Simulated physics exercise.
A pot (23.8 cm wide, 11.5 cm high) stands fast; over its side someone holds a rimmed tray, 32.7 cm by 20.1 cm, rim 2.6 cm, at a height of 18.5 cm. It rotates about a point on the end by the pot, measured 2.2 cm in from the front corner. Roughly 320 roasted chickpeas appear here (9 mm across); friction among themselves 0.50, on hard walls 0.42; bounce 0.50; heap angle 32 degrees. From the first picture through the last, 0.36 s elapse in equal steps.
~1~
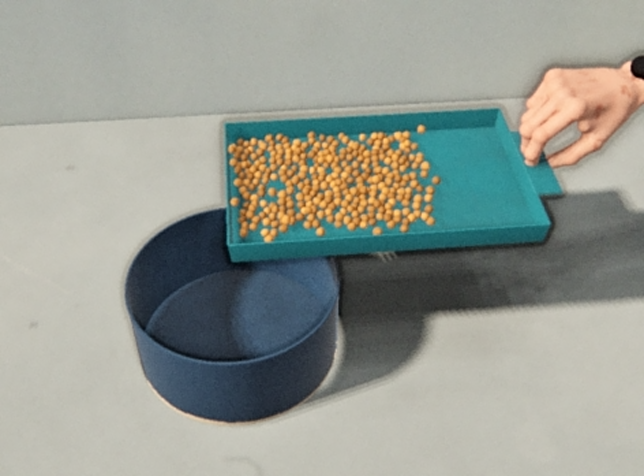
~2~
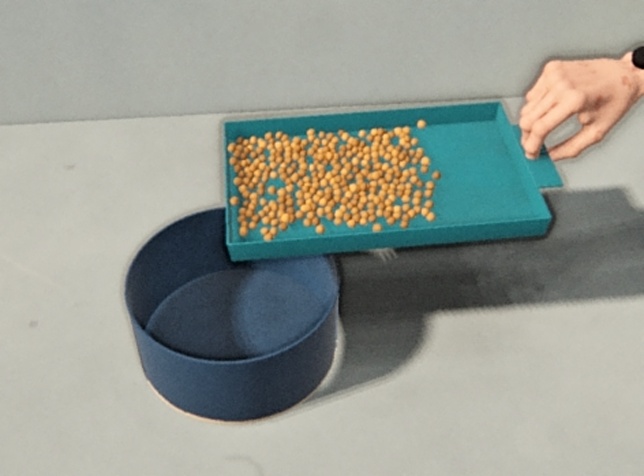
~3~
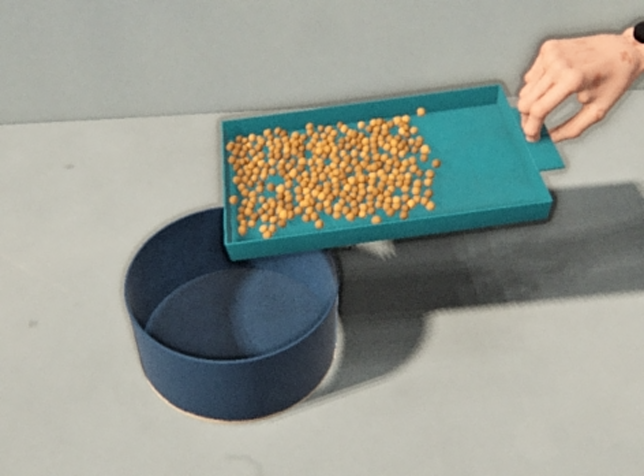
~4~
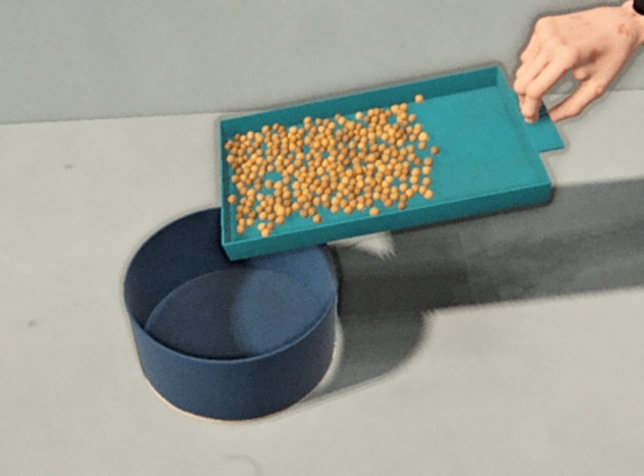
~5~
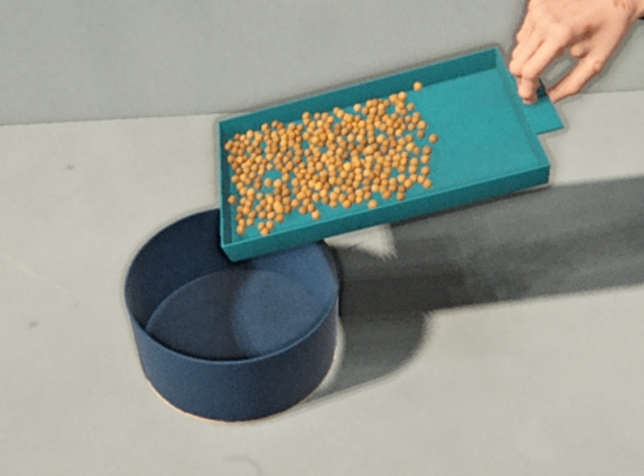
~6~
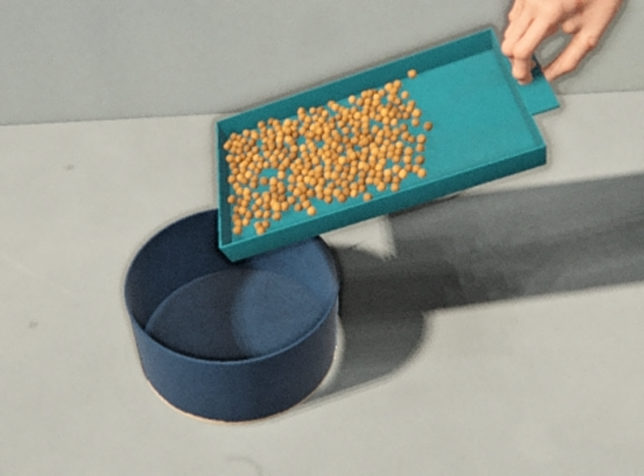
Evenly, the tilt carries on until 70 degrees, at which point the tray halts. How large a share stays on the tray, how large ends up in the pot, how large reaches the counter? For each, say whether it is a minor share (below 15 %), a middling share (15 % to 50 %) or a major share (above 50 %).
I expect this. Left on the tray - a major share. Pot - a minor share. Counter - a minor share.
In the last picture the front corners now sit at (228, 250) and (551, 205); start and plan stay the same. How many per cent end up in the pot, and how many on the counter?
In the pot: 0 per cent; on the counter: 0 per cent.
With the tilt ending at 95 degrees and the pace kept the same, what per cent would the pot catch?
Then about 75 per cent.
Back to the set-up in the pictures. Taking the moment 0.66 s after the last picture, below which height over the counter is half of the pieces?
About 26 centimetres.
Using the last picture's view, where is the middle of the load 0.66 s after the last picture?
Approximately (250, 146) in the last view.
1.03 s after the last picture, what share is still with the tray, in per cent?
I'd say close to 100 per cent.
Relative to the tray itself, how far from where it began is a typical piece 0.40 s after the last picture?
Roughly 4 cm.
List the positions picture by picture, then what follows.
In the first frame, tray tilt 0 degrees, front corners at (231, 244) and (547, 223); middle of the pieces at (330, 179); pot at (233, 278).
In the second frame, tray tilt 1 degrees, front corners at (230, 243) and (548, 216); middle of the pieces at (330, 176).
In the third frame, tray tilt 5 degrees, front corners at (228, 243) and (549, 199), lowest corner left front; middle of the pieces at (329, 170).
In the fourth frame, tray tilt 10 degrees, front corners at (225, 243) and (548, 181), lowest corner left front; middle of the pieces at (327, 164).
In the fifth frame, tray tilt 14 degrees, front corners at (224, 245) and (547, 164), lowest corner left front; middle of the pieces at (325, 158).
In the sixth frame, tray tilt 19 degrees, front corners at (222, 245) and (542, 145), lowest corner left front; middle of the pieces at (322, 153); pot at (233, 278).
Then, 0.40 s after the last picture, tilt 44 degrees; the tray holds 100 %, the pot 0 %.
Then, 0.66 s after the last picture, tilt 60 degrees; the tray holds 100 %, the pot 0 %.
Then, 1.03 s after the last picture, tilt 70 degrees; the tray holds 100 %, the pot 0 %.
In the end, tray 100 %, pot 0 %, counter 0 %.
